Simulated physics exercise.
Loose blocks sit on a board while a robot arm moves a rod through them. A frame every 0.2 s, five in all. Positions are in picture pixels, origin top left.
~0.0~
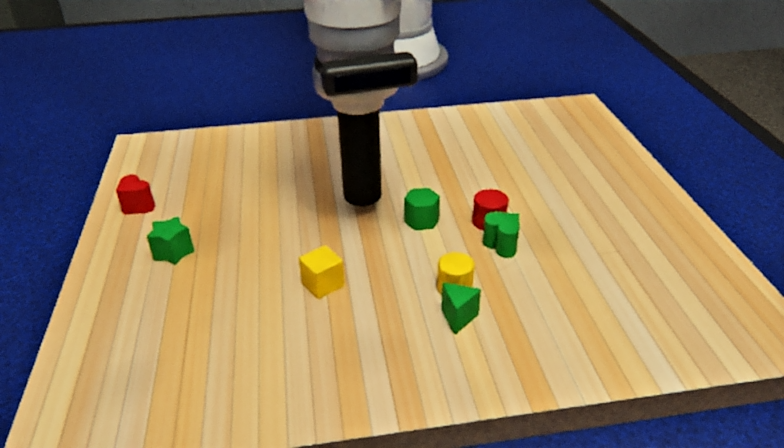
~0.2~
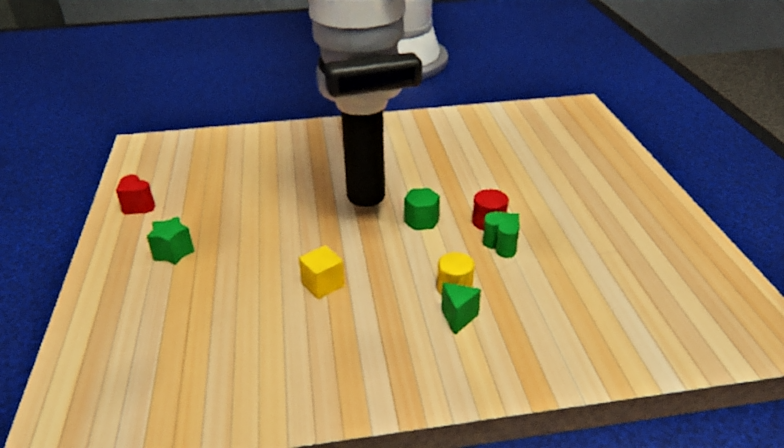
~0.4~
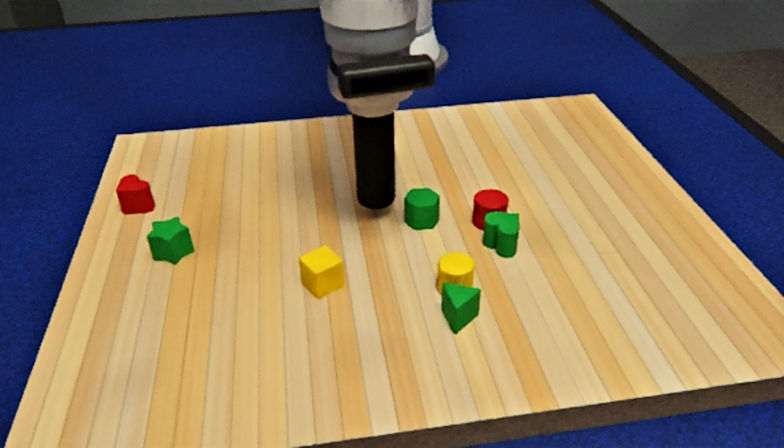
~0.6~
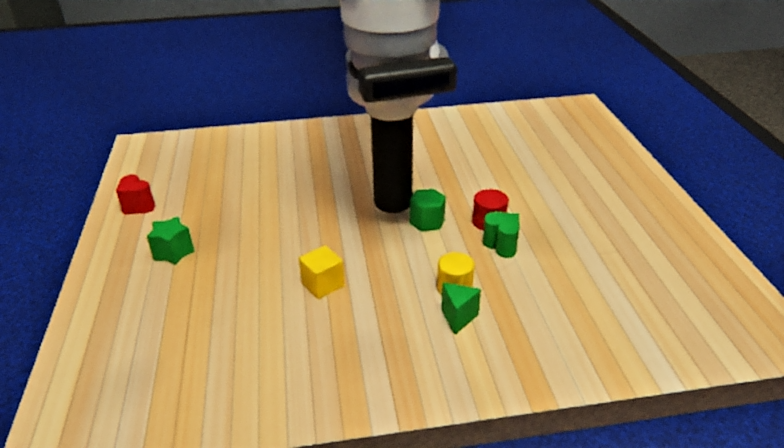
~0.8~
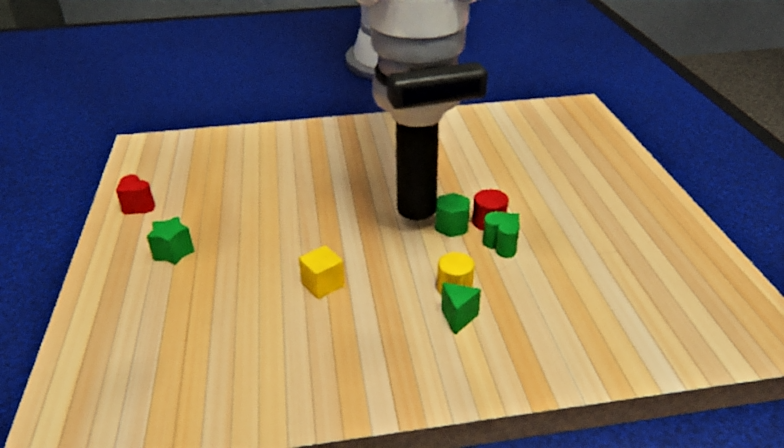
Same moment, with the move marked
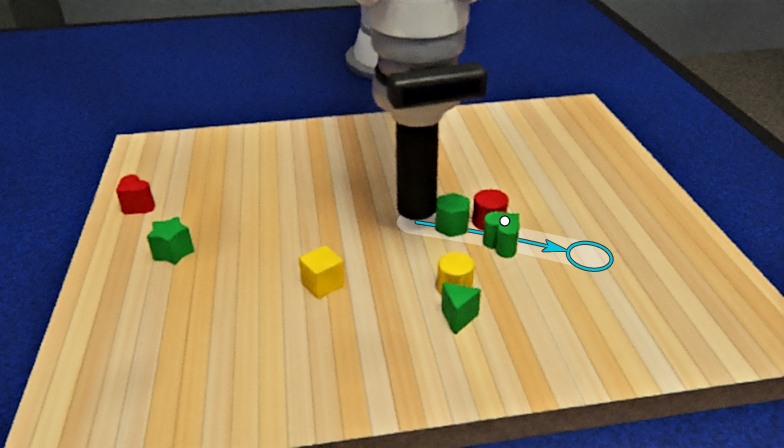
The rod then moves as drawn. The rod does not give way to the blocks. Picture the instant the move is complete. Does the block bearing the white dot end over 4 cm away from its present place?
Yes, it checks out.
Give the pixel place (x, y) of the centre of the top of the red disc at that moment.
Somewhere near (534, 194).
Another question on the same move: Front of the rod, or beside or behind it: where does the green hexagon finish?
At that point it is up front.
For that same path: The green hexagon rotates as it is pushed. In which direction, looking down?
Looking from above, the answer is counterclockwise.
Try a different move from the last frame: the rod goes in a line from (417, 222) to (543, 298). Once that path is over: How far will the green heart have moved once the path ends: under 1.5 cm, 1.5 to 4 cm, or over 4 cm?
Overall it shifts between 1.5 and 4 cm.
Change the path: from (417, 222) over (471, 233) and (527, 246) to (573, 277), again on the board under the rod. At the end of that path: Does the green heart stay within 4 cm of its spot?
No
Drawn move, from (417, 222) through (501, 236) to (590, 256); the dot is on the green heart.
The first path, step by step. One third of the way, rod (474, 219); green hexagon (512, 211); red disc (528, 195); green heart (530, 233), turned 35° clockwise.
Two thirds of the way, rod (532, 230); green hexagon (573, 220); red disc (534, 194); green heart (546, 240), turned 100° clockwise.
At the end, rod (592, 243); green hexagon (635, 230), turned 25° anticlockwise; yellow disc still; red disc (534, 194); green heart (559, 245), turned 160° clockwise.
